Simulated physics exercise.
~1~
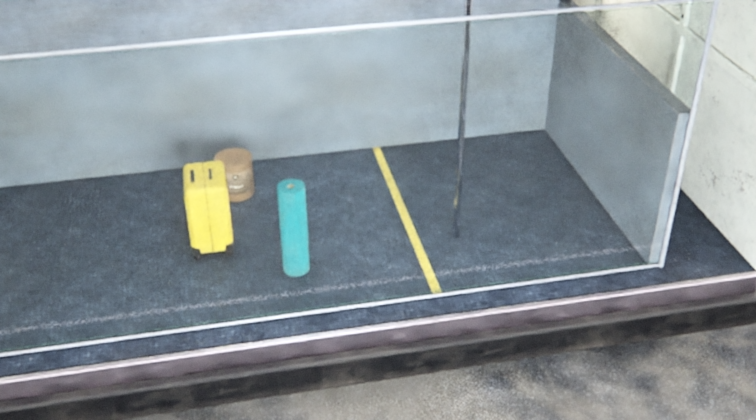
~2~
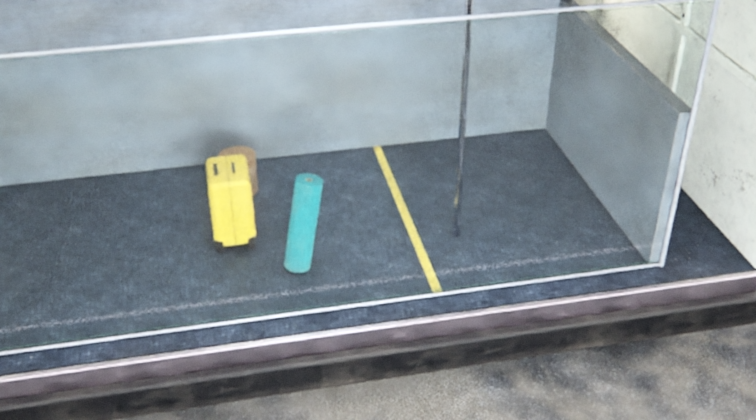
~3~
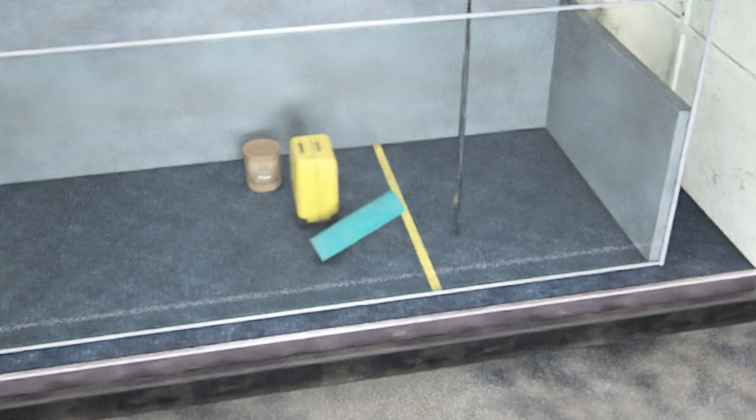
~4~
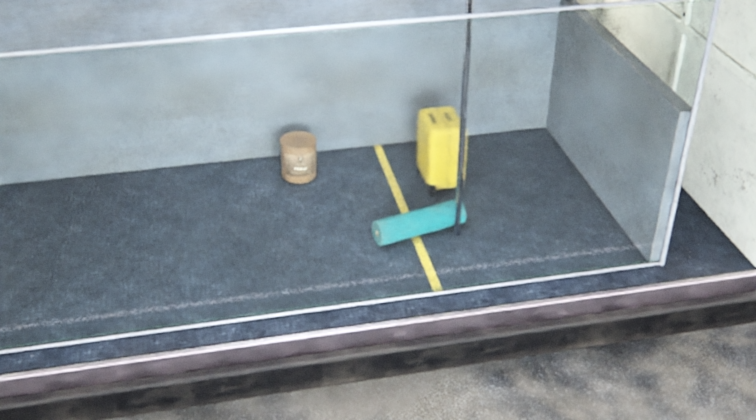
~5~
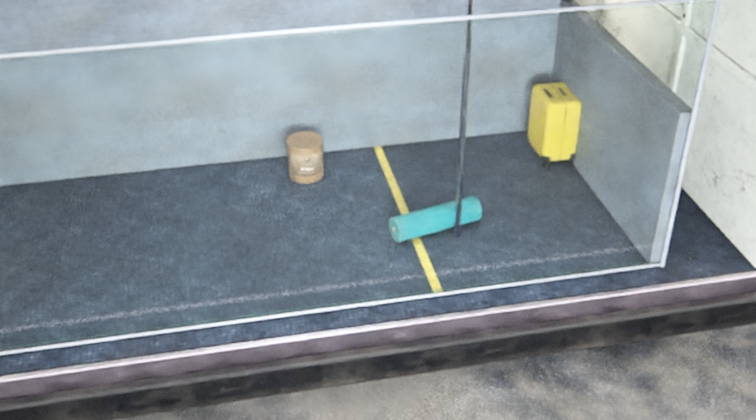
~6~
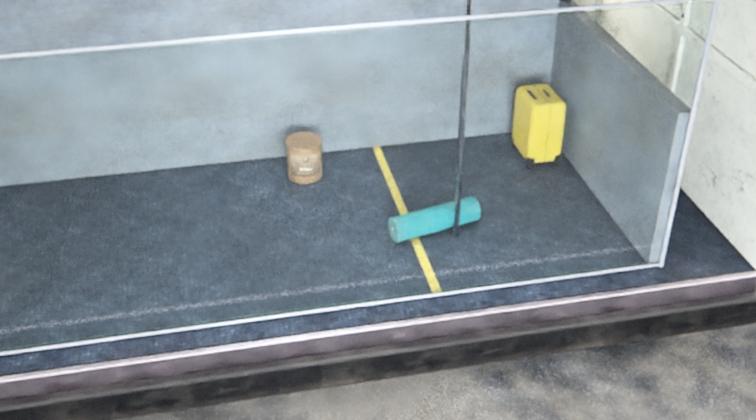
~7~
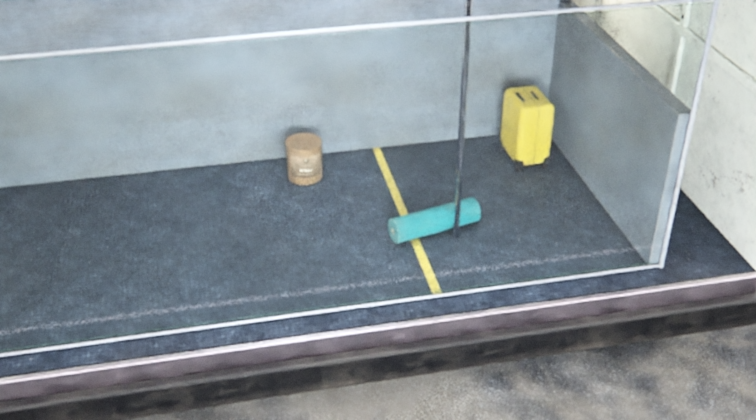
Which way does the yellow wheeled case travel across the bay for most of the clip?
It rolls to the right, over the yellow line and up to the wall at that end, before drifting back slightly to the left.
